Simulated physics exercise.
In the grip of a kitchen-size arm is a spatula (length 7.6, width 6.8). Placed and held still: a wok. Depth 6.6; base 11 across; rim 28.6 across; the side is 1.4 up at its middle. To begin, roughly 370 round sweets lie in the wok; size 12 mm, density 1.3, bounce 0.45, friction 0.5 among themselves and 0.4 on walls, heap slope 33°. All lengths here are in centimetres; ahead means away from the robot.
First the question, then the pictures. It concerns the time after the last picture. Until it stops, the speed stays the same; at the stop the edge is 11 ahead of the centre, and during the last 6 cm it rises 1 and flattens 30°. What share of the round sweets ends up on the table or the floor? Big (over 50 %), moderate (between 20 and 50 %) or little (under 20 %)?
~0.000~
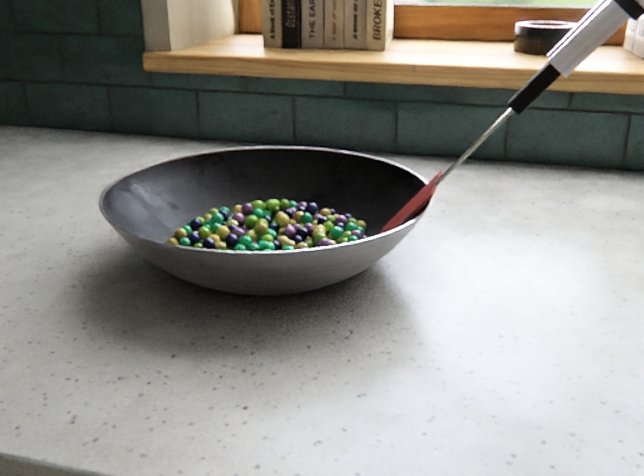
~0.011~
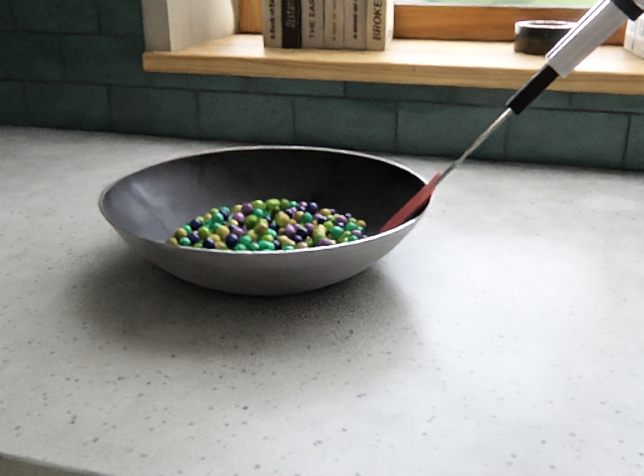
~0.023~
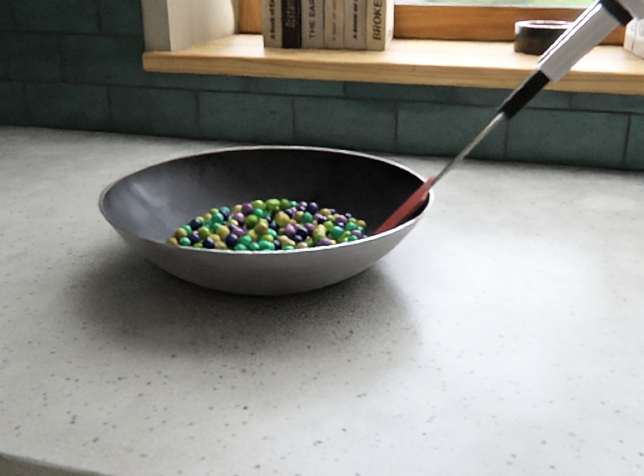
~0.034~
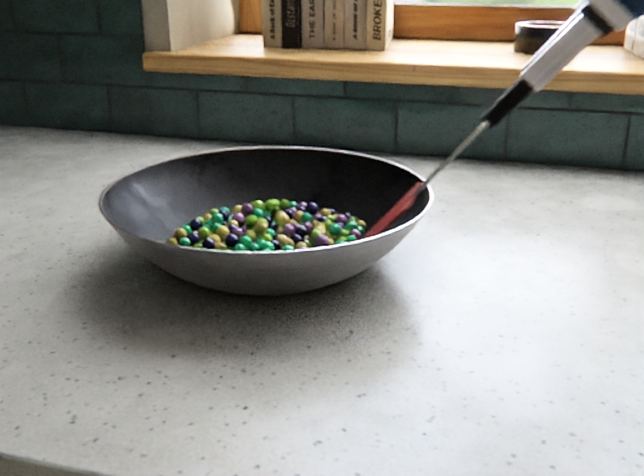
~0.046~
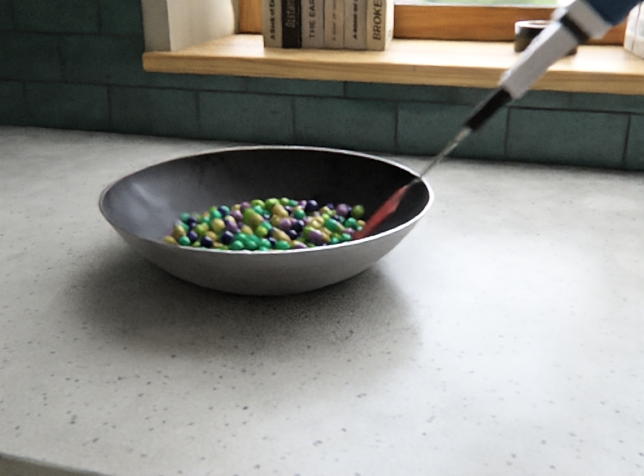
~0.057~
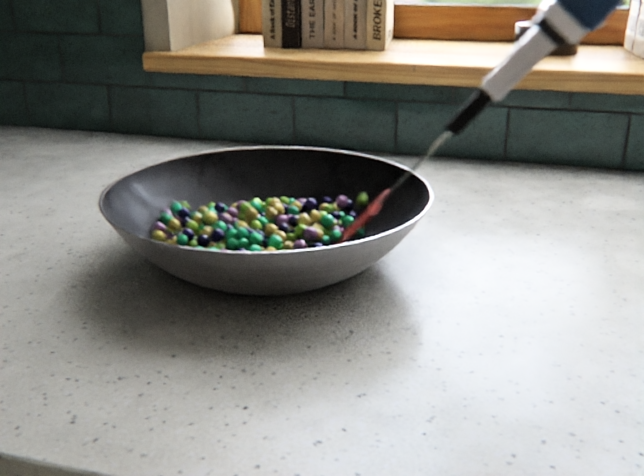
The share is moderate.
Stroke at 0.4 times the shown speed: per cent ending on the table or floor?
I'd put it around 10 per cent.
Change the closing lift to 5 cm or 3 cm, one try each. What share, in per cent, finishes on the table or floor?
Close to 25 and 30 percent respectively.
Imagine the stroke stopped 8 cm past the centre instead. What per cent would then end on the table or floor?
That would be something like 10 in a hundred.
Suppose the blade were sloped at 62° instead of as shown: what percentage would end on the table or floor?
In that case around 35 per cent.
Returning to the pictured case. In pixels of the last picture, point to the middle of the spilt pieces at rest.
About (24, 220).
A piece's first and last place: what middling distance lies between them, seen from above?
I'd put it at close to 5 centimetres.
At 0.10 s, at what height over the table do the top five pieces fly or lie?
Roughly 6 cm above the table.
After 0.10 s, sloping 50°, highest piece 7 above the table; 371 in the wok.
After 0.14 s, sloping 45°, highest piece 9 above the table; 367 in the wok, 4 on the blade or in flight.
After 0.37 s, sloping 20°, highest piece 14 above the table; 247 in the wok, 26 on the table or floor, 98 on the blade or in flight.
After 1.42 s, sloping 20°, highest piece 7 above the table; 246 in the wok, 125 on the table or floor.
At rest, 246 in the wok, 125 on the table or floor. That is 34 % on the table or floor.
